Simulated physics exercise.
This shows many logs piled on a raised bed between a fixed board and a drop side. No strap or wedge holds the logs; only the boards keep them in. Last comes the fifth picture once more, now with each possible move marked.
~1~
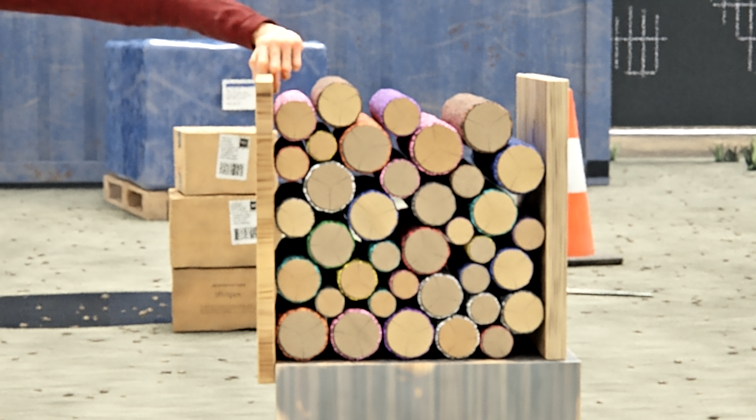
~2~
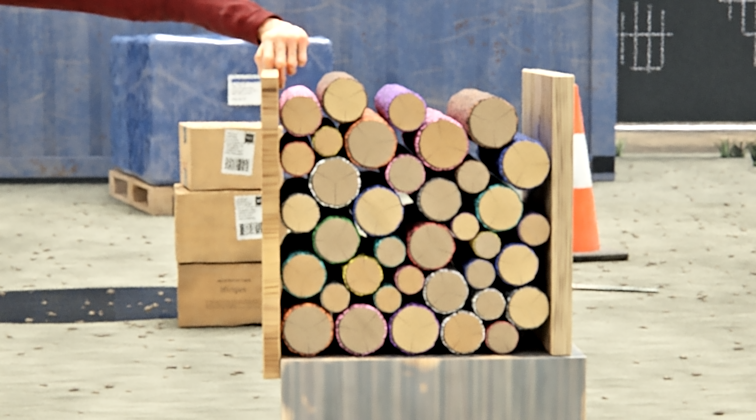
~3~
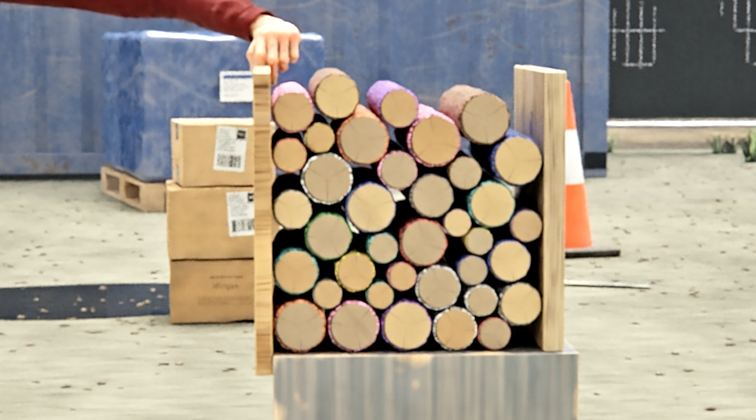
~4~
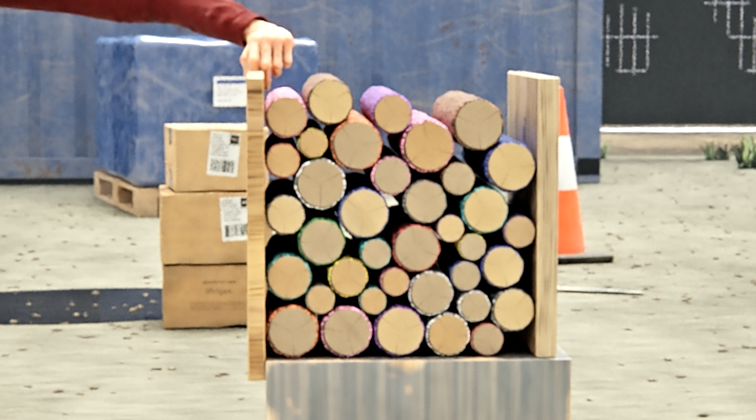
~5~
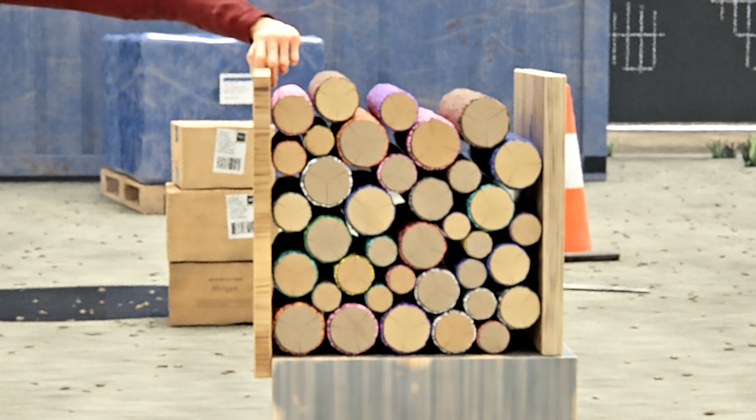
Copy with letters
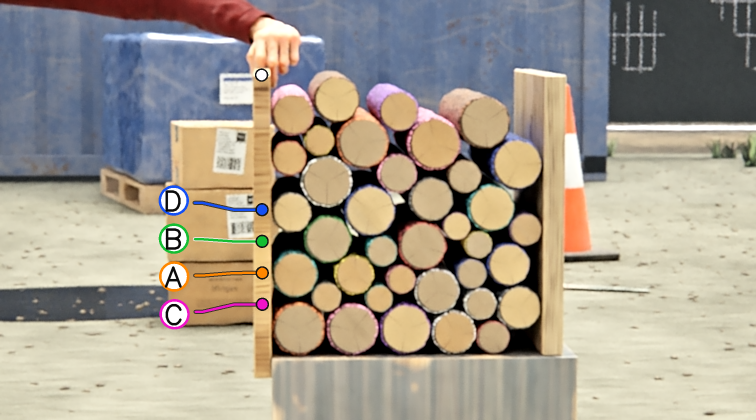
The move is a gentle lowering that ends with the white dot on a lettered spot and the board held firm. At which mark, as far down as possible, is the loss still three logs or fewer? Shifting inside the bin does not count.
At most to D.
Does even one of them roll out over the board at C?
At C: Yes.
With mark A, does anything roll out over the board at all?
Yes, at A.
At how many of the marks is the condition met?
The number is one.
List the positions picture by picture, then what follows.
The first picture shows a log (298, 280); a log (331, 245); a log (294, 218).
The second picture shows a log (300, 214); a log (335, 182).
The third picture shows a log (363, 140); a log (293, 112).
The fourth picture shows side board (256, 214); a log (292, 332).
The fifth picture shows a log (519, 308); a log (295, 274); a log (328, 240).
On the marked copy, A at (262, 273); B at (262, 241); C at (262, 305); D at (262, 210); the white dot at (261, 75).
With D. Early on, top of the board (271, 136).
Further on, top of the board (271, 205).
At the end, top of the board (271, 209), three out over the board.
As for the rest, A more than three out over the board; B more than three out over the board; C more than three out over the board.
